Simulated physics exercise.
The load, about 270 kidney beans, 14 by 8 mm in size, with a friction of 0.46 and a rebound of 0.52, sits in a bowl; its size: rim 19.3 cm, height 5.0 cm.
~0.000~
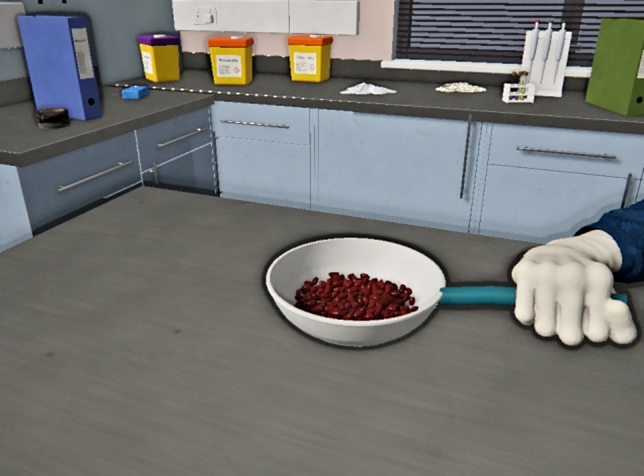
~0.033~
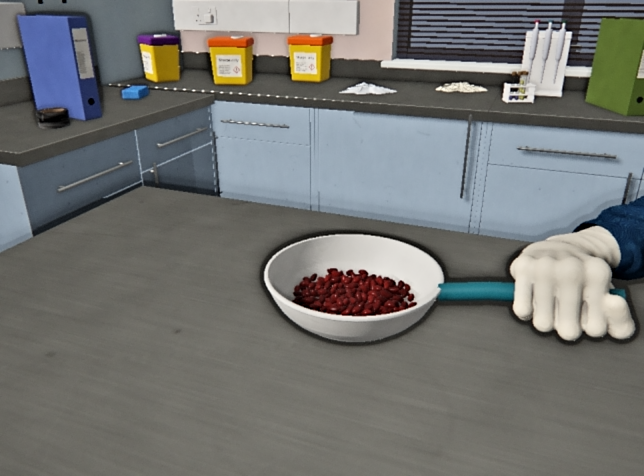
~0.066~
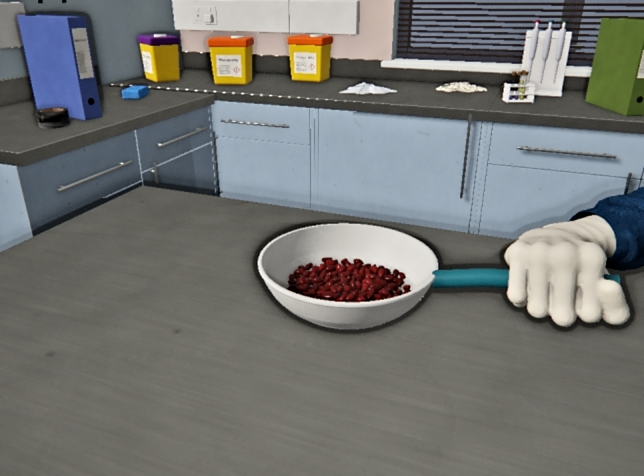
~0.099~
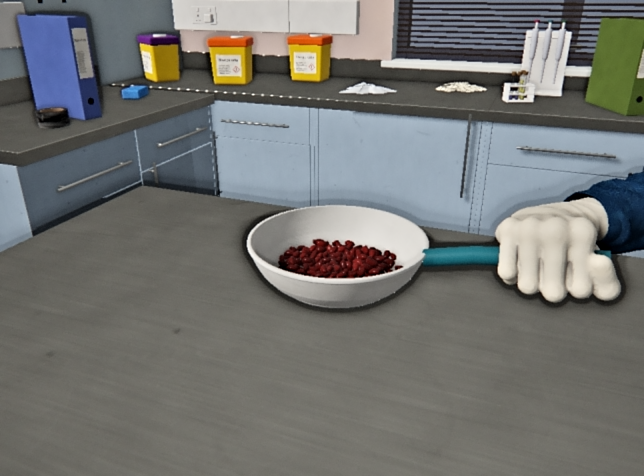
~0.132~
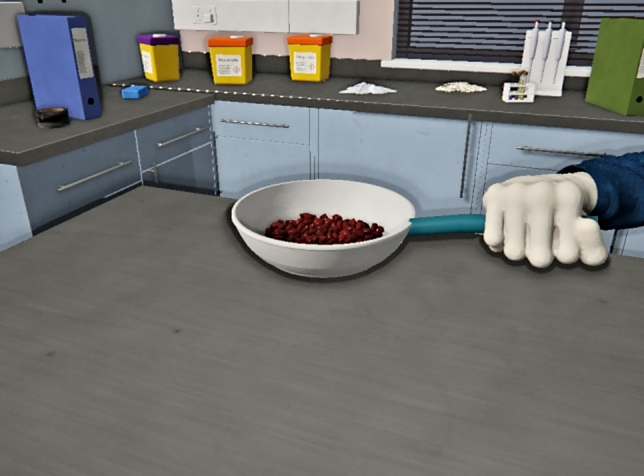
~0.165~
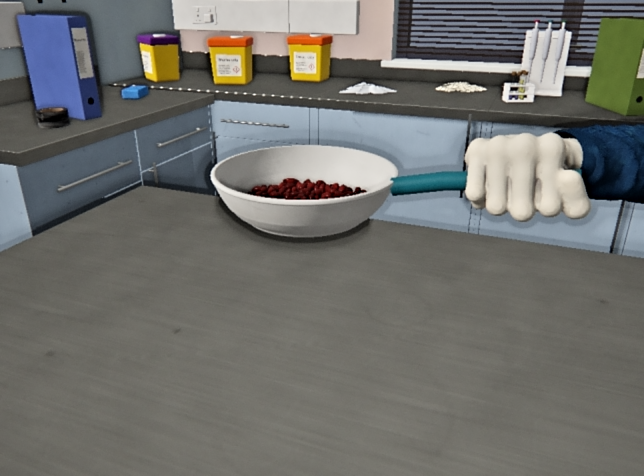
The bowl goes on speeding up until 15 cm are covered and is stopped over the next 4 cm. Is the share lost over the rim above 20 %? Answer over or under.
Share spilt, set against 20 %: Over.
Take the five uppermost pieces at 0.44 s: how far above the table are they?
Roughly 30 cm.
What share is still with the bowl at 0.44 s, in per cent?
Roughly 0 per cent.
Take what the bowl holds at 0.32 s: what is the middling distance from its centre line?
Some 7.5 cm.
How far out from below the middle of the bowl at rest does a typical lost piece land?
Some 26 cm.
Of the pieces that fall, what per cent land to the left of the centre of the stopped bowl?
Roughly 100 per cent.
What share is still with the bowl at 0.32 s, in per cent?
Roughly 50 per cent.
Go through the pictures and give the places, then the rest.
The first frame shows bowl at (354, 328); tilt 0 degrees; moved 0.0 cm; top of the load at (342, 279).
The second frame shows bowl at (352, 323); tilt 0 degrees; moved 0.5 cm; top of the load at (341, 275).
The third frame shows bowl at (347, 309); tilt 0 degrees; moved 2.1 cm; top of the load at (334, 264).
The fourth frame shows bowl at (337, 286); tilt 0 degrees; moved 4.7 cm; top of the load at (325, 246).
The fifth frame shows bowl at (324, 252); tilt 0 degrees; moved 8.3 cm; top of the load at (338, 219).
The sixth frame shows bowl at (306, 208); tilt 0 degrees; moved 12.9 cm; top of the load at (321, 184). Its speed is now 1.58 m/s.
Then, at 0.32 s, bowl 50 %, in the air 50 %; middle of the pieces not yet landed near (206, 74).
After 0.44 s, in the air 100 %; middle of the pieces not yet landed near (149, 122).
Then, at 0.56 s, fallen left of where it stops 40 %, in the air 60 %; middle of the pieces not yet landed near (117, 258).
After 0.66 s, fallen left of where it stops 100 %; middle of the pieces not yet landed near (238, 207).
By 2.2 s all is still; fallen left of where it stops 100 %.
